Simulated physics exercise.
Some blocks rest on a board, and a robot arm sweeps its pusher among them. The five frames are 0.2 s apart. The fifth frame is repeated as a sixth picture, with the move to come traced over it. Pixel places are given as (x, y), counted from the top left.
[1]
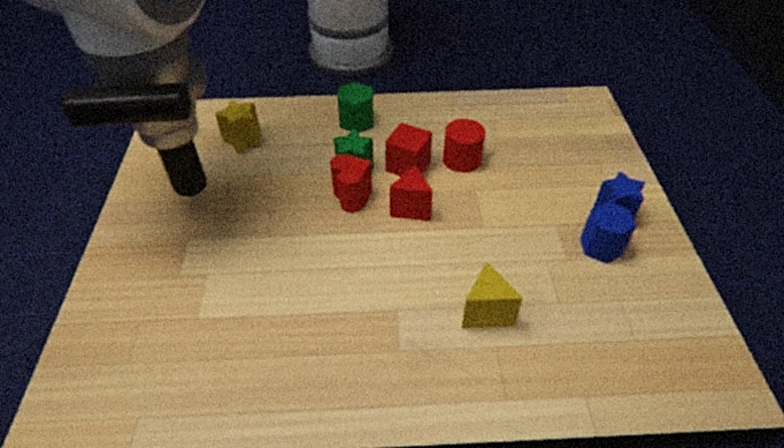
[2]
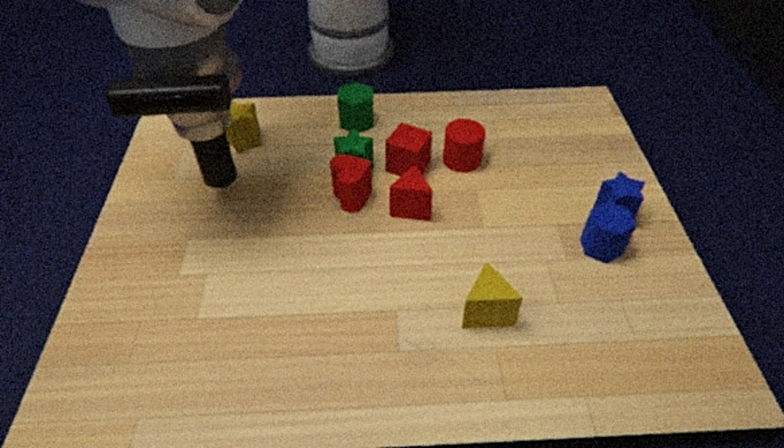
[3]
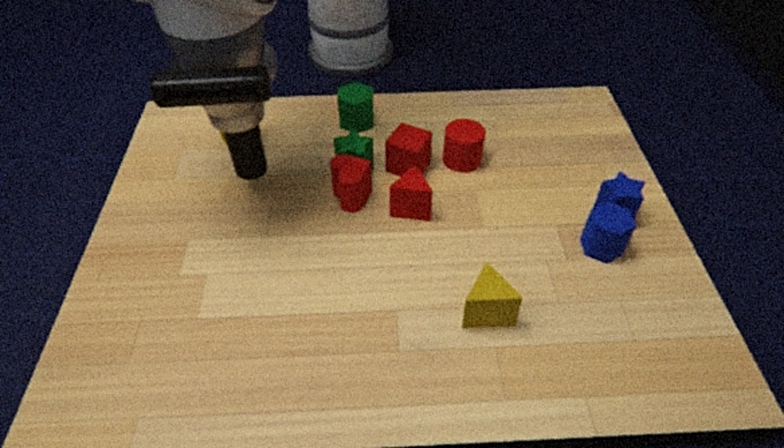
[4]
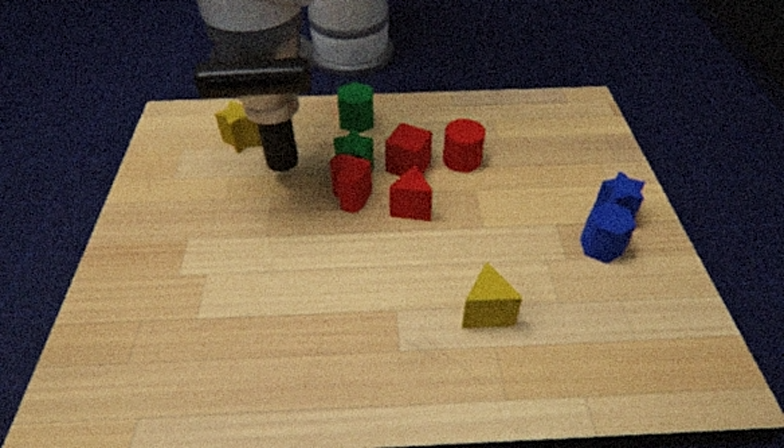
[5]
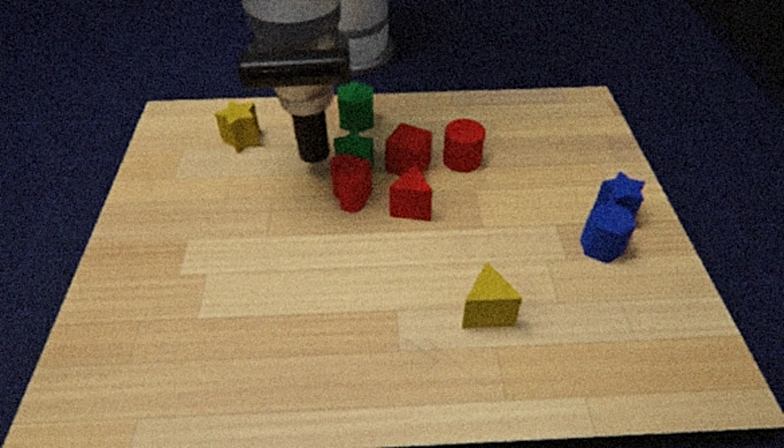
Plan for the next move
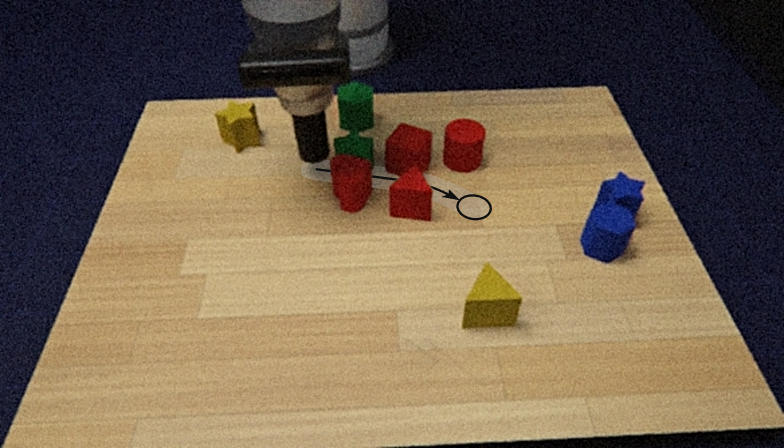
Robot arm sweeping its black pusher rightward past a yellow star block towards red and green blocks, which stay still.
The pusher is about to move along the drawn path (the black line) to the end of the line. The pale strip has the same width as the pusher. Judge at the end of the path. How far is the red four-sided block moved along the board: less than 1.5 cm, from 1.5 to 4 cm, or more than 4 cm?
Distance: More than 4 cm.
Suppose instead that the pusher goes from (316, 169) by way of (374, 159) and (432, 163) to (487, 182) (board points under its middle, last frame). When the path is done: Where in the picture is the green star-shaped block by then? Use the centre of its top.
I think it will end close to (401, 149).
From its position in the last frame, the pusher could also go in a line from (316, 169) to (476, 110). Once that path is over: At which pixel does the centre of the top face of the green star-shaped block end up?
About (377, 137).
The line goes from (316, 169) through (370, 176) and (424, 185) to (474, 207).
What follows on the original path. One third of the way, pusher at (370, 162); red heart block at (359, 172), turned 30° clockwise; green star-shaped block at (400, 145), turned 15° clockwise; red four-sided block at (436, 138), turned 50° anticlockwise; red disc at (471, 128).
Two thirds of the way, pusher at (425, 170); red heart block at (359, 172), turned 30° clockwise; green star-shaped block at (458, 155), turned 15° clockwise; red four-sided block at (489, 144), turned 65° anticlockwise; red disc at (505, 121).
At the end, pusher at (476, 192); red heart block at (359, 172), turned 30° clockwise; green star-shaped block at (509, 166), turned 20° anticlockwise; red four-sided block at (519, 144), turned 100° anticlockwise; red triangular block unmoved; red disc at (514, 119).
